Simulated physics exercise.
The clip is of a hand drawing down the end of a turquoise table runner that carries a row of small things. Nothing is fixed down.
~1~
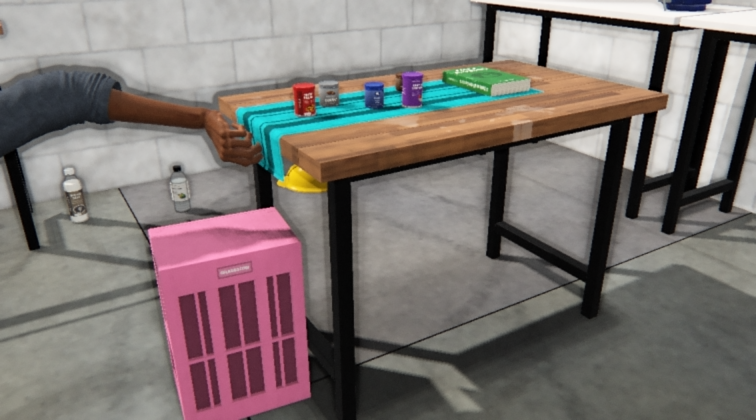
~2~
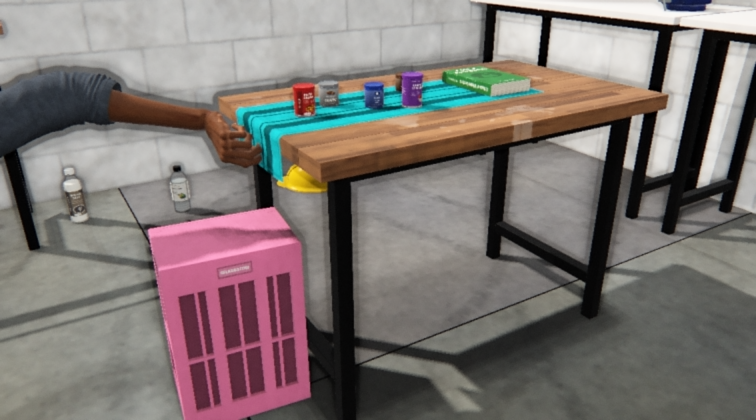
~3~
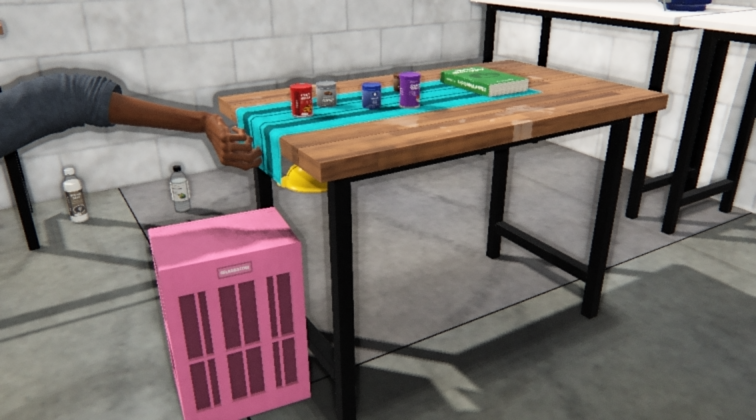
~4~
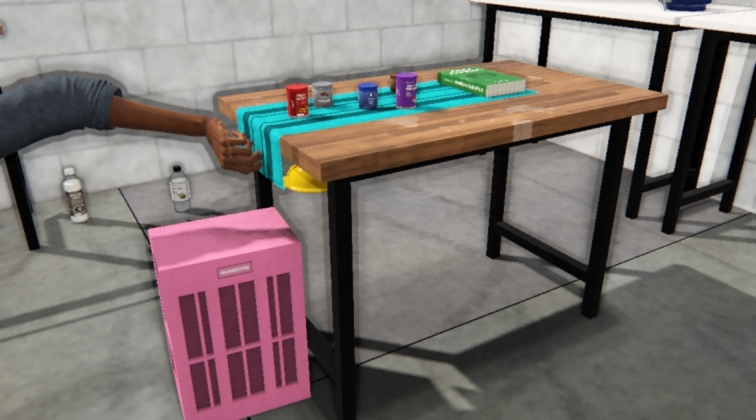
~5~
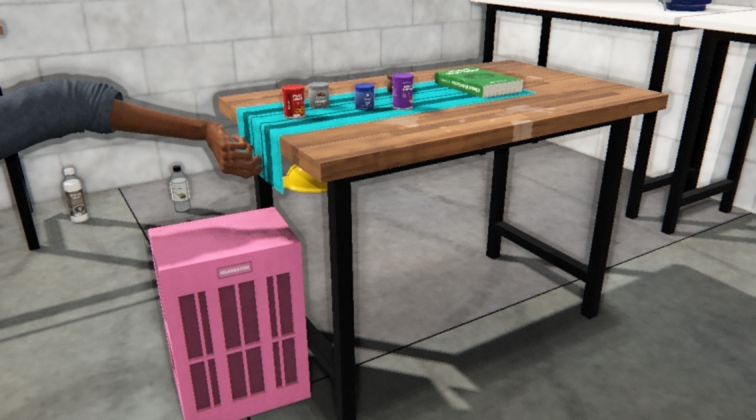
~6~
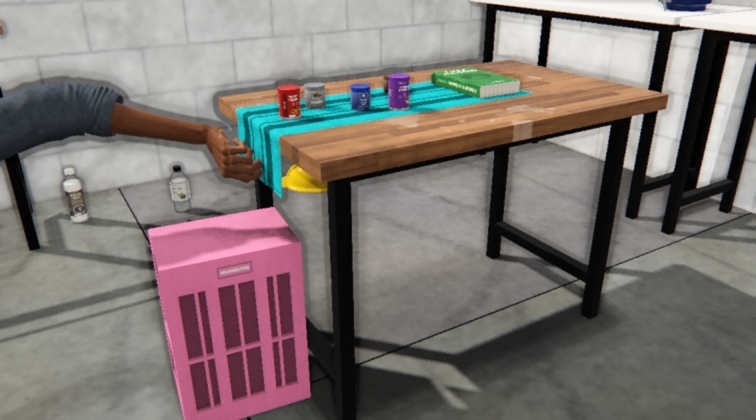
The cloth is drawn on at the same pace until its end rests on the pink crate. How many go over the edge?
Over the edge go one.
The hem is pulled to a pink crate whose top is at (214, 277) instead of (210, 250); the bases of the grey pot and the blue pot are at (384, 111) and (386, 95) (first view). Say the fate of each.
The grey pot keeps its place on top, the blue pot holds on.
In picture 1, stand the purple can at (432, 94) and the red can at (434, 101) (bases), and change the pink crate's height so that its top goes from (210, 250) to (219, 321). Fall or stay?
The purple can remains up; the red can does not fall.
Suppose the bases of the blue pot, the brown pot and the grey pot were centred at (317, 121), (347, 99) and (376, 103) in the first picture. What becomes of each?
The blue pot is carried off, the brown pot does not fall, the grey pot stays on.
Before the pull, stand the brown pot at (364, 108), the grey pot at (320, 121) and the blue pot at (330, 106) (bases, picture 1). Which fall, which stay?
The brown pot holds on; the grey pot goes over; the blue pot remains up.
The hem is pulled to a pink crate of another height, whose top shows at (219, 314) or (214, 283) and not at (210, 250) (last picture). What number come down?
The count: 3 and 2.
Early on, hem near (262, 202); all still up.
Midway, hem on the crate; red can gone.
Finally, hem on the crate; red can gone. The workbench loses one.
